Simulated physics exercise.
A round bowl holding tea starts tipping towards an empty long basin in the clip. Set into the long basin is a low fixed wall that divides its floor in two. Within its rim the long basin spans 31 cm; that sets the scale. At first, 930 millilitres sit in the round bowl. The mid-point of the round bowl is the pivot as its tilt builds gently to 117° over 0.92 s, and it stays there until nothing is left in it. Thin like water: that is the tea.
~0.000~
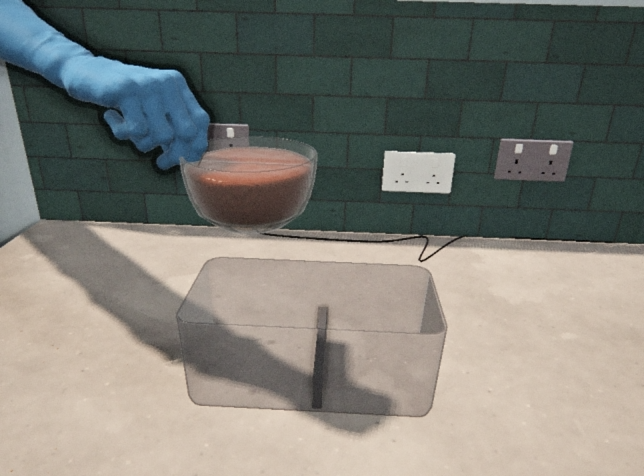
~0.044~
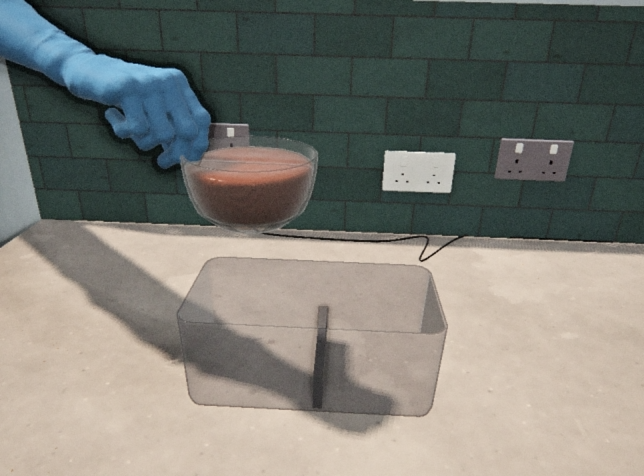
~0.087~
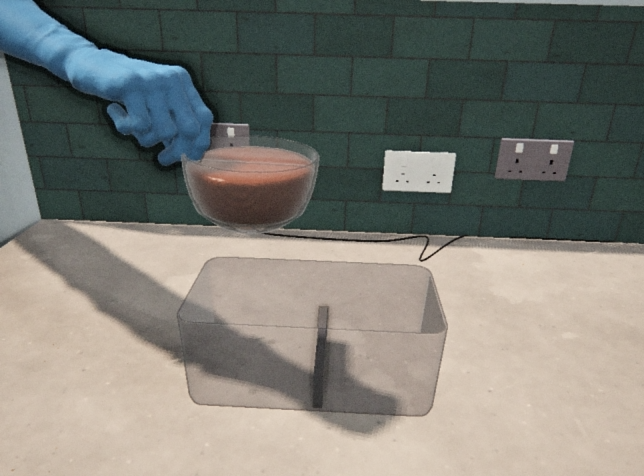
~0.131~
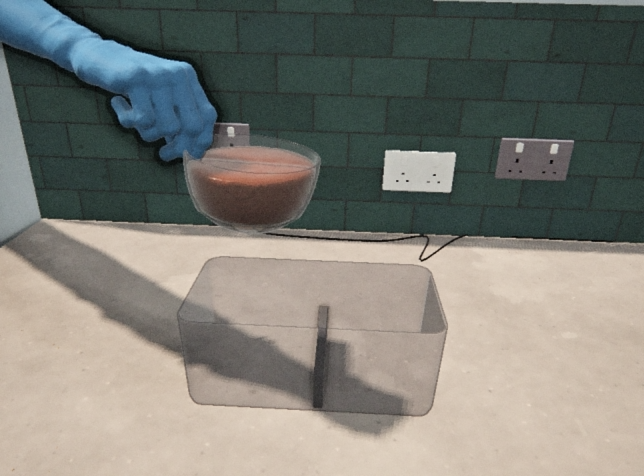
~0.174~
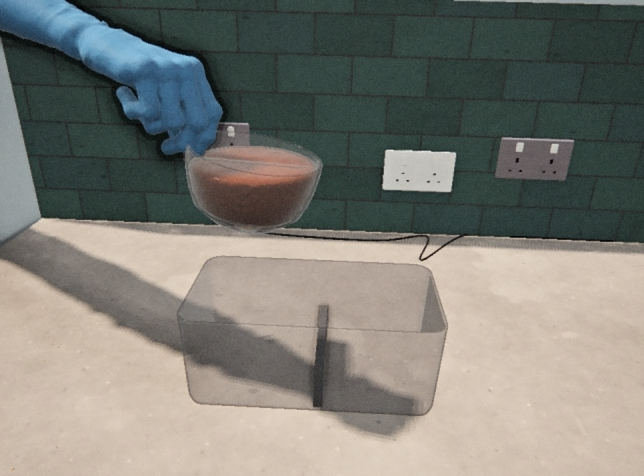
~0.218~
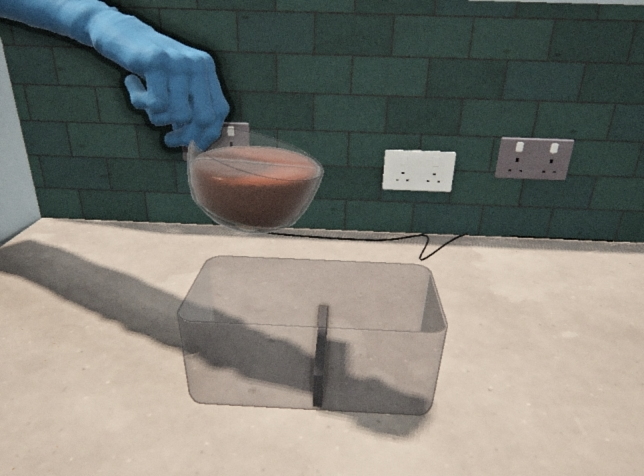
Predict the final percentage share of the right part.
Right part: About 83 %.
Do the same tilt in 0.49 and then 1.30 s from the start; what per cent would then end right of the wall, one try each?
About 60 %, then about 85 %.
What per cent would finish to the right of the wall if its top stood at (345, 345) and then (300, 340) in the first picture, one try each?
Some 65 in a hundred, then some 90 in a hundred.
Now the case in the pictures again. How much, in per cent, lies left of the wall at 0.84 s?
Some 12 per cent.
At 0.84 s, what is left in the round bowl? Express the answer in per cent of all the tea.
About 1 % is still there.
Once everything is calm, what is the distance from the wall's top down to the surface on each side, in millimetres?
Near 44 mm for the left and near 14 mm for the right.
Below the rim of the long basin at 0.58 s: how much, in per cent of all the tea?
About 24%.
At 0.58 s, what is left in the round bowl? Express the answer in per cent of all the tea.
Some 36 per cent.
After 0.58 s the tilt is 82° and 36 per cent is still to pour, 0 is left of the wall and 23 right of it.
After 0.84 s the tilt is 115° and 1 per cent is still to pour, 11 is left of the wall and 83 right of it.
After 1.12 s the tilt is 117° and 0 per cent is still to pour, 16 is left of the wall and 83 right of it.
After 1.42 s the tilt is 117° and 0 per cent is still to pour, 16 is left of the wall and 83 right of it.
In the end 16 per cent lies left of the wall, 83 right of it and 1 outside.
